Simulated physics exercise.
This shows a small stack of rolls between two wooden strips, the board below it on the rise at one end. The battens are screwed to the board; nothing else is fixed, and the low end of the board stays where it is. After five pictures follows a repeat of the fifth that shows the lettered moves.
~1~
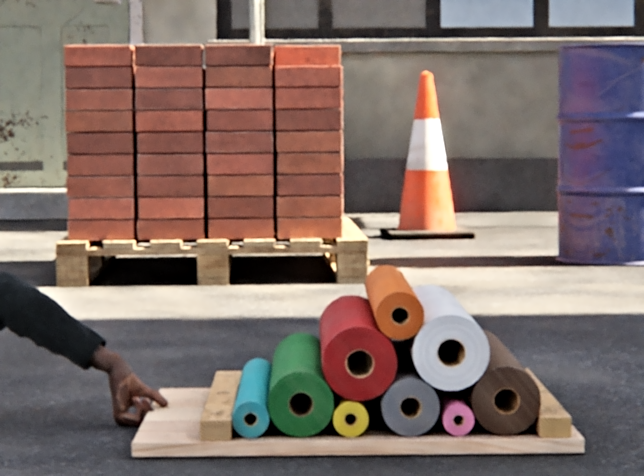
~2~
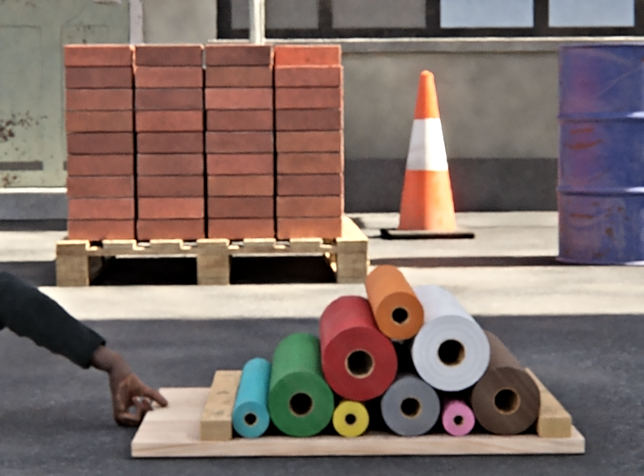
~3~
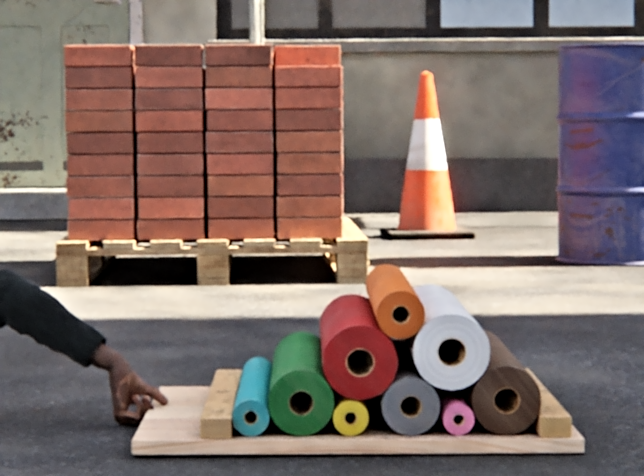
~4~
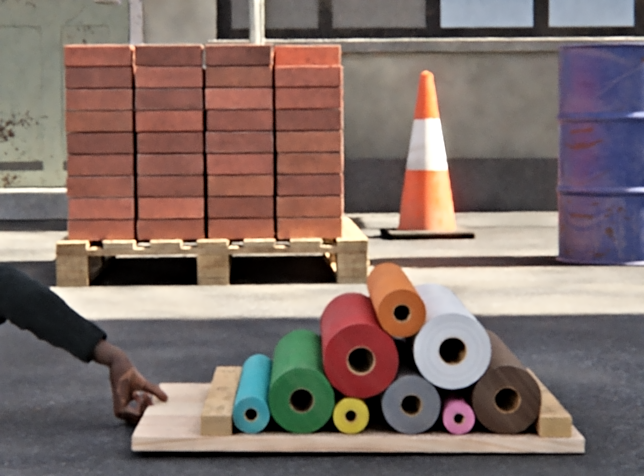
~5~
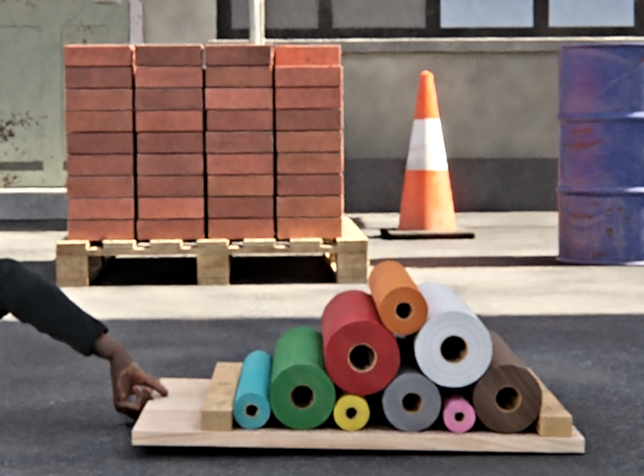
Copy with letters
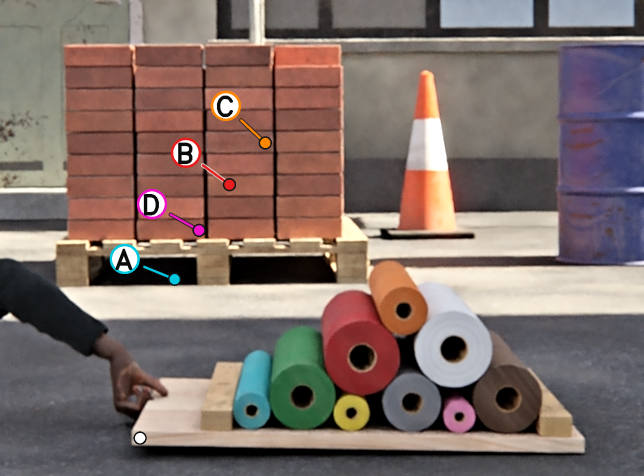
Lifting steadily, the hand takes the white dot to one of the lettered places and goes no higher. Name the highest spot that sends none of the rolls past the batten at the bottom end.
B is the limit.
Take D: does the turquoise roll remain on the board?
Yes.
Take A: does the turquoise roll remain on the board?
Yes, with A.
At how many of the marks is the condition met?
Three of the four.
On the marked copy, A at (174, 280); B at (230, 185); C at (265, 143); D at (199, 230); the white dot at (140, 438).
With B. Early on, board at 20°.
Further on, board at 37°.
At the end, board at 37°, none over the low batten.
As for the rest, A none over the low batten; C three over the low batten (white, red, orange); D none over the low batten.
